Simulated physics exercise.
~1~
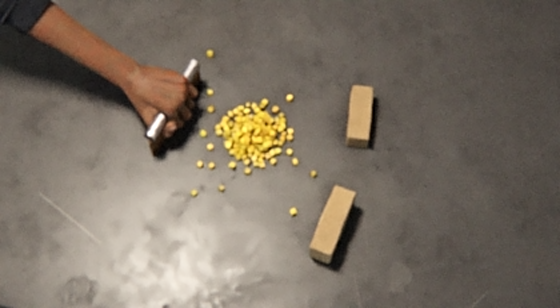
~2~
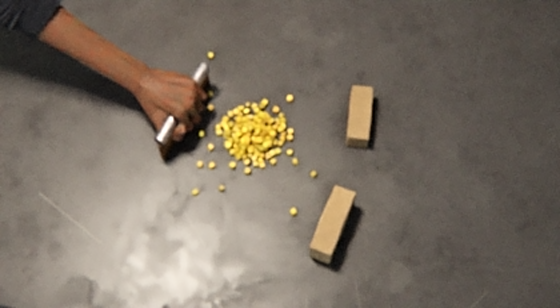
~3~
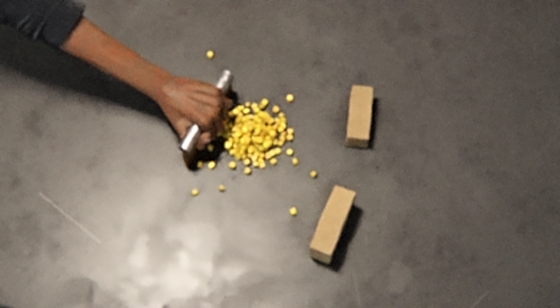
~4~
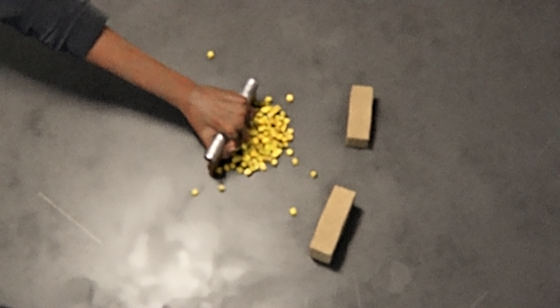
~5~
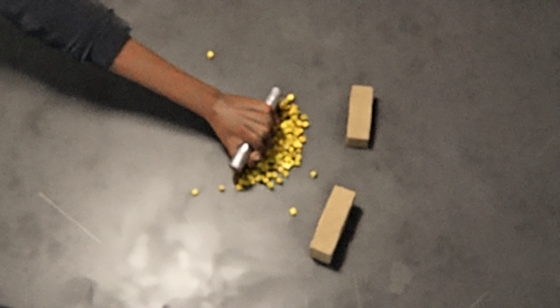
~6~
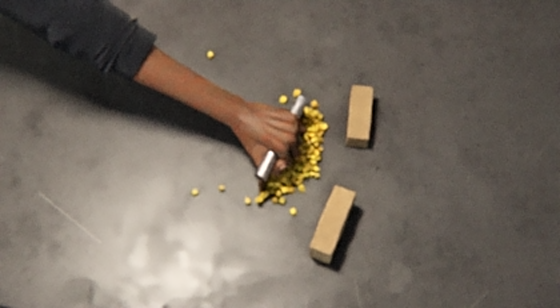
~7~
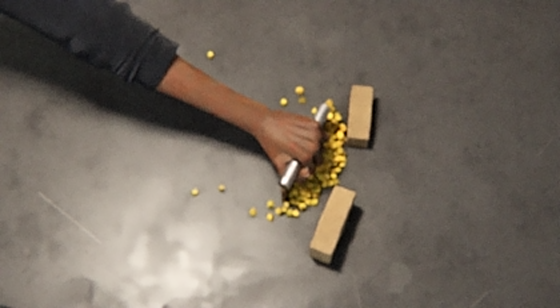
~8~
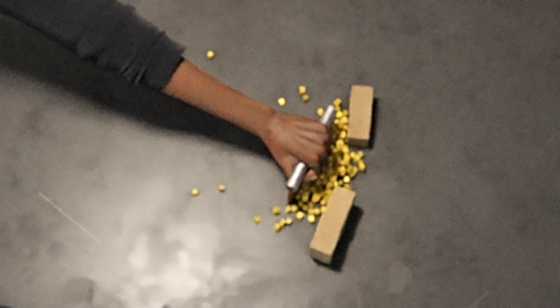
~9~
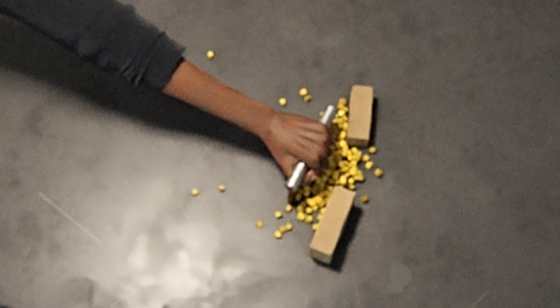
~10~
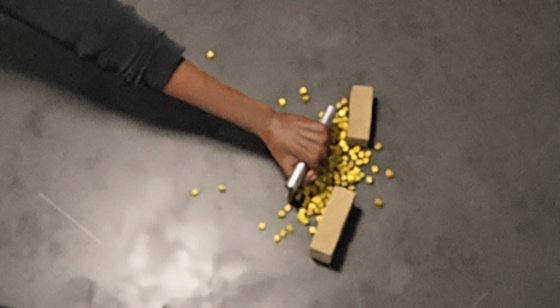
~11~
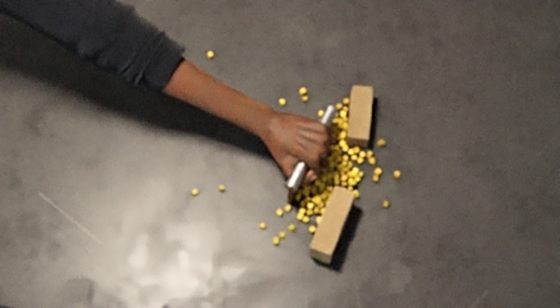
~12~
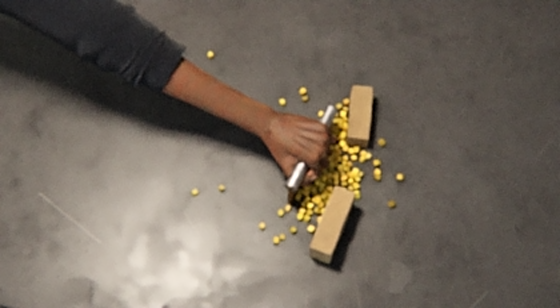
A hand gripping a straight, pale scraper starts to the left of a loose heap of small yellow cubes on a dark grey surface. It sweeps right and slightly downward, meeting the heap and pressing it into a slanted band ahead of the blade. A few stray cubes stay behind as the band nears two tan blocks with a gap between them. The cubes bunch up against the blocks, and some squeeze through the opening as the hand slows and stops. A few roll out beyond, while most remain packed between the blade and the blocks.
